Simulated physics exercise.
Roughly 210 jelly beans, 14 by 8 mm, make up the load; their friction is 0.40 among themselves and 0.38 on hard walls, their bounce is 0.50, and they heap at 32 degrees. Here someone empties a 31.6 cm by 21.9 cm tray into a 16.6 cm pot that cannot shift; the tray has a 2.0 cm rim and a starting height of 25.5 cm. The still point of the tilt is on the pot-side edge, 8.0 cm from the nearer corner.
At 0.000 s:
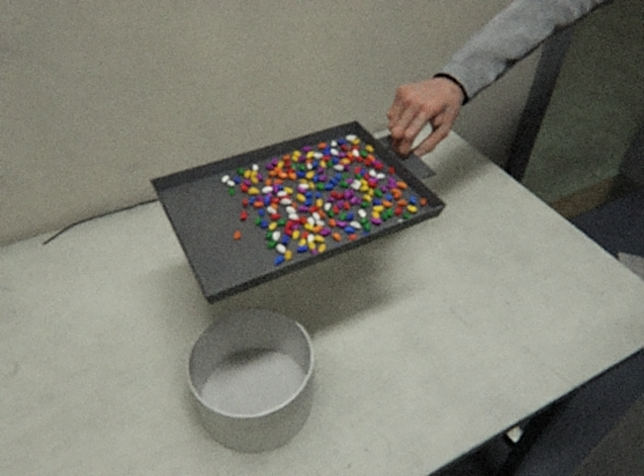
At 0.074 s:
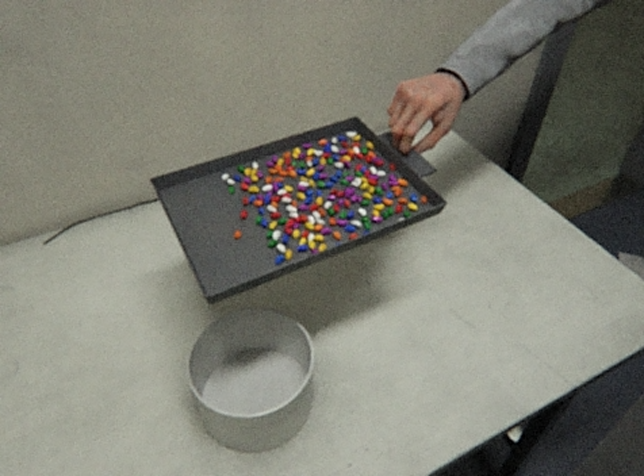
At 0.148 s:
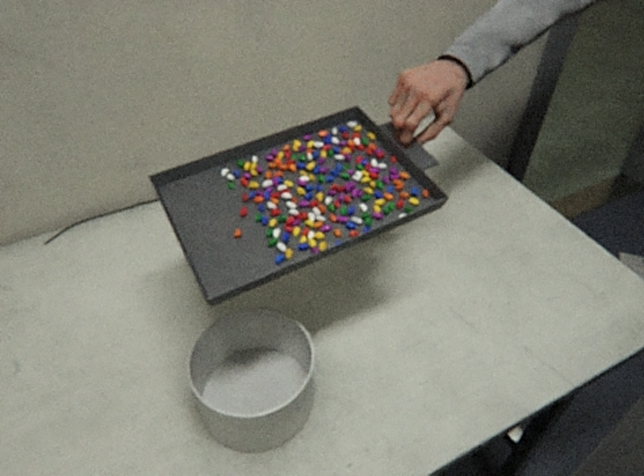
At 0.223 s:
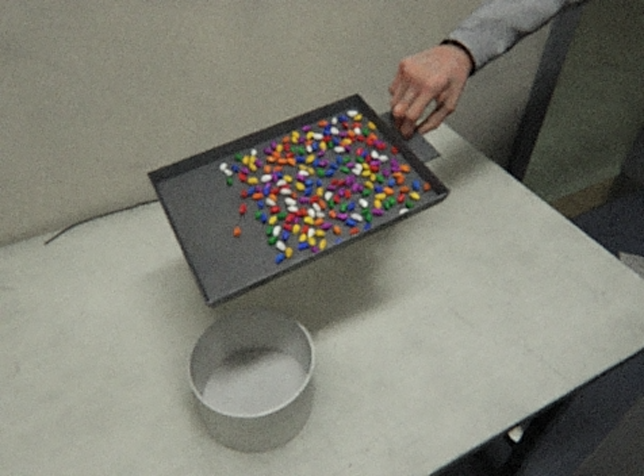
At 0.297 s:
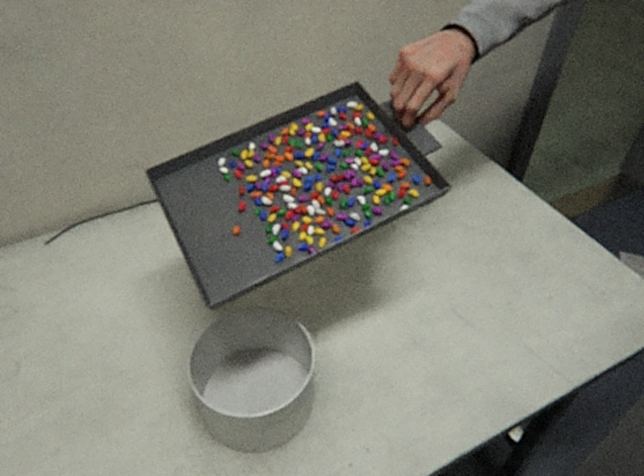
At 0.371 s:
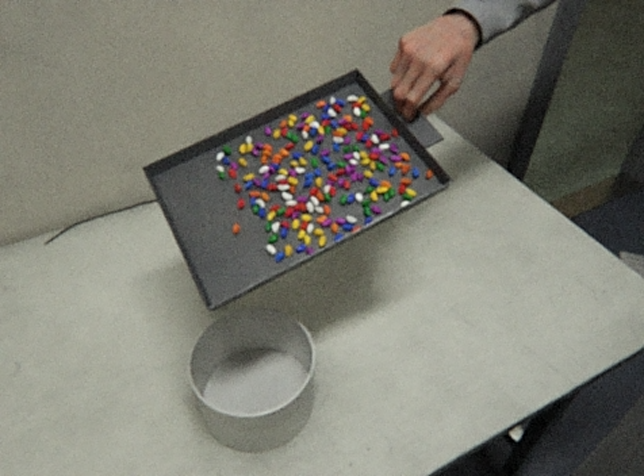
The clip shows a hand holding a dark rimmed tray of multicoloured jelly beans above a pale table beside a round grey pot, then gradually raising the tray's far side so it slopes more steeply, while the beans barely shift.
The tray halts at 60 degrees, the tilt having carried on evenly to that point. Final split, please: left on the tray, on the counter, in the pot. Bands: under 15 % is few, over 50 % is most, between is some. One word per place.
Tray: Most, counter: Few, pot: Some.
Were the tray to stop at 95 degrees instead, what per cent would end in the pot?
In that case, near 95 percent.
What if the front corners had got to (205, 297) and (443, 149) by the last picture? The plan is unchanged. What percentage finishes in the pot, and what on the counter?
That works out as pot 5 and counter 35.
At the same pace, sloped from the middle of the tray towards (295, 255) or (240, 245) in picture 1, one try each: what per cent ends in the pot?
First try: Around 10 percent; second try: Around 15 percent.
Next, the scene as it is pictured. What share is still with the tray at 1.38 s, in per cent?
75%, roughly.
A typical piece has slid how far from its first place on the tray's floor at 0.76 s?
Displacement on the tray: Roughly 9 cm.
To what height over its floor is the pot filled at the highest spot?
Measured height: Approx. 1.0 cm.
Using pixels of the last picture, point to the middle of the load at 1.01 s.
Look near (241, 273) in the last picture.
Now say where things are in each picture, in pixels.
Tray tilt 0 degrees, front corners at (207, 292) and (441, 204); middle of the pieces at (319, 196); pot at (250, 357), in the first frame.
Tray tilt 1 degrees, front corners at (208, 293) and (442, 202); middle of the pieces at (319, 194), in the second frame.
Tray tilt 5 degrees, front corners at (208, 296) and (444, 196), lowest corner left front; middle of the pieces at (319, 189), in the third frame.
Tray tilt 9 degrees, front corners at (209, 299) and (445, 191), lowest corner left front; middle of the pieces at (319, 184), in the fourth frame.
Tray tilt 13 degrees, front corners at (209, 302) and (447, 185), lowest corner left front; middle of the pieces at (319, 179), in the fifth frame.
Tray tilt 17 degrees, front corners at (210, 304) and (448, 180), lowest corner left front; middle of the pieces at (318, 173); pot at (252, 357). The tray's pace is about 55 degrees a second, in the sixth frame.
After 0.76 s, tilt 38 degrees; the tray holds 100 %, the pot 0 %.
After 1.01 s, tilt 51 degrees; the tray holds 100 %, the pot 0 %.
After 1.38 s, tilt 60 degrees; the tray holds 75 %, the pot 15 %.
In the end, at 2.6 s, tray 65 %, counter 5 %, pot 35 %.
